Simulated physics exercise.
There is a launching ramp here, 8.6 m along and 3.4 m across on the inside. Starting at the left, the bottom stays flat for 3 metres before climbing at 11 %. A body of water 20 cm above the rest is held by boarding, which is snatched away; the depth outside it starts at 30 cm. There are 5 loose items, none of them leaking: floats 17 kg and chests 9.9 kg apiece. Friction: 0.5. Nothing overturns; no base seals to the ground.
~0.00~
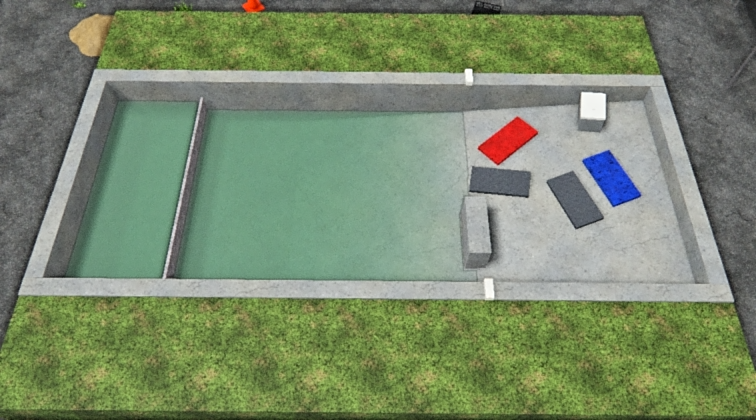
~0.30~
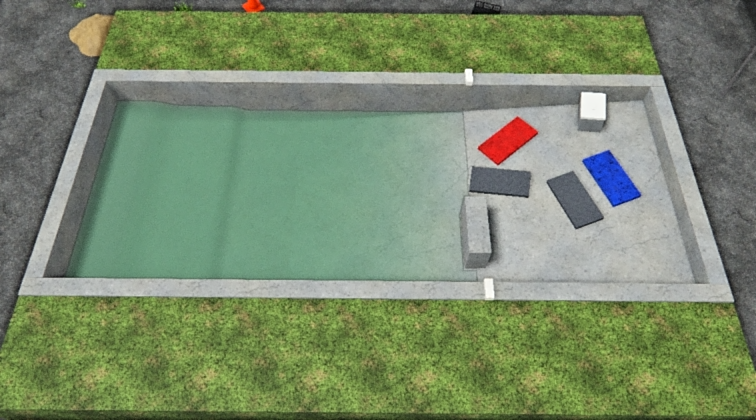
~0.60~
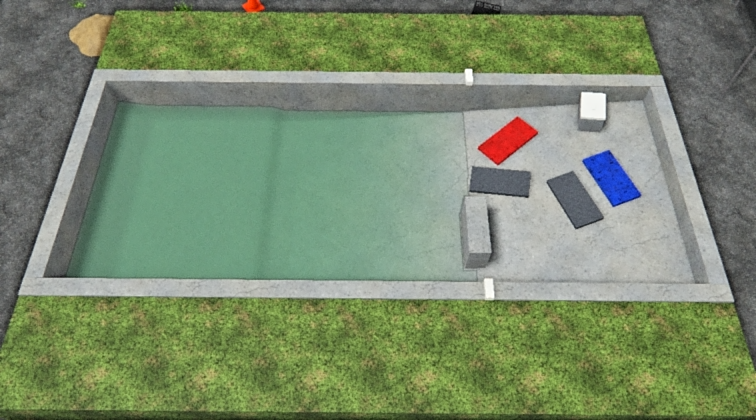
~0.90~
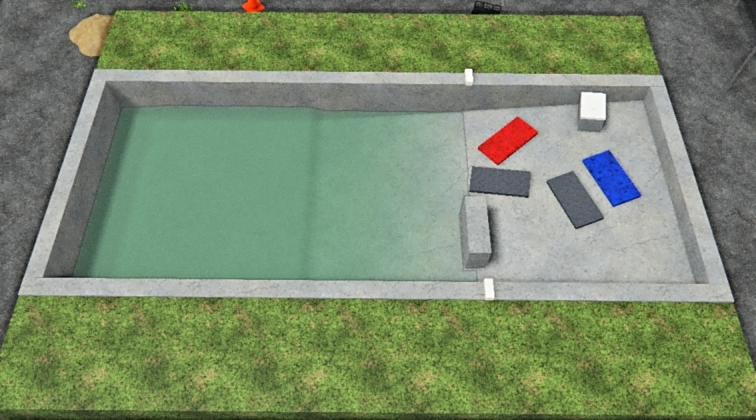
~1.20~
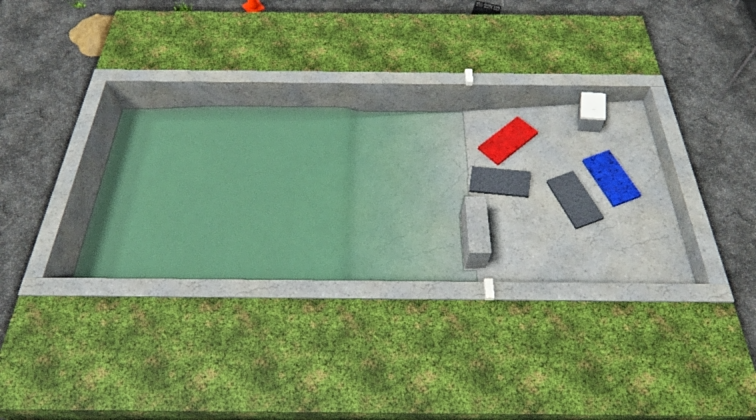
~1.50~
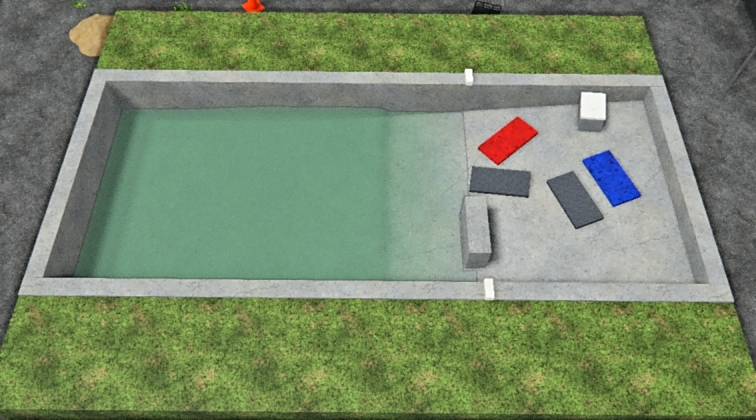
We see green water in a walled concrete basin, with flat slabs and blocks resting on the bare right side; the dividing board at left disappears, and a faint step in the water travels rightward while the objects stay still.
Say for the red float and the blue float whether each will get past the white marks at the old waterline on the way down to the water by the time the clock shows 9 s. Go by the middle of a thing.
The red float clears the marks in time, and the blue float does not clear them.
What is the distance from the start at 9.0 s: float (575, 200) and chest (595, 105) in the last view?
Shifts: 0 cm / 0 cm.
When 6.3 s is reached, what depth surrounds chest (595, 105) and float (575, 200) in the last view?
Around 1 cm and 1 cm.
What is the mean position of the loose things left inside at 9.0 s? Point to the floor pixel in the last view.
It sits at about (511, 186).
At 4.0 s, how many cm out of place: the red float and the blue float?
Shifts: Around 30 and 0 cm.
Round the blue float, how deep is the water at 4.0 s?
About 0 cm.
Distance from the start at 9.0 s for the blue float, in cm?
Roughly 0 centimetres.
After 2.1 s the red float is near (509, 139), 0.0 m from its start, aground; the blue float is near (612, 177), 0.0 m from its start, aground; 0 of 5 are over the mark; 0 afloat.
After 4.0 s the red float is near (523, 145), 0.3 m from its start, afloat; the blue float is near (612, 177), 0.0 m from its start, aground; 0 of 5 are over the mark; 2 afloat.
After 6.3 s the red float is near (423, 177), 1.5 m from its start, afloat; the blue float is near (612, 177), 0.0 m from its start, aground; 2 of 5 are over the mark; 2 afloat.
After 9.0 s the red float is near (390, 180), 2.0 m from its start, afloat; the blue float is near (612, 177), 0.0 m from its start, aground; 2 of 5 are over the mark; 2 afloat.
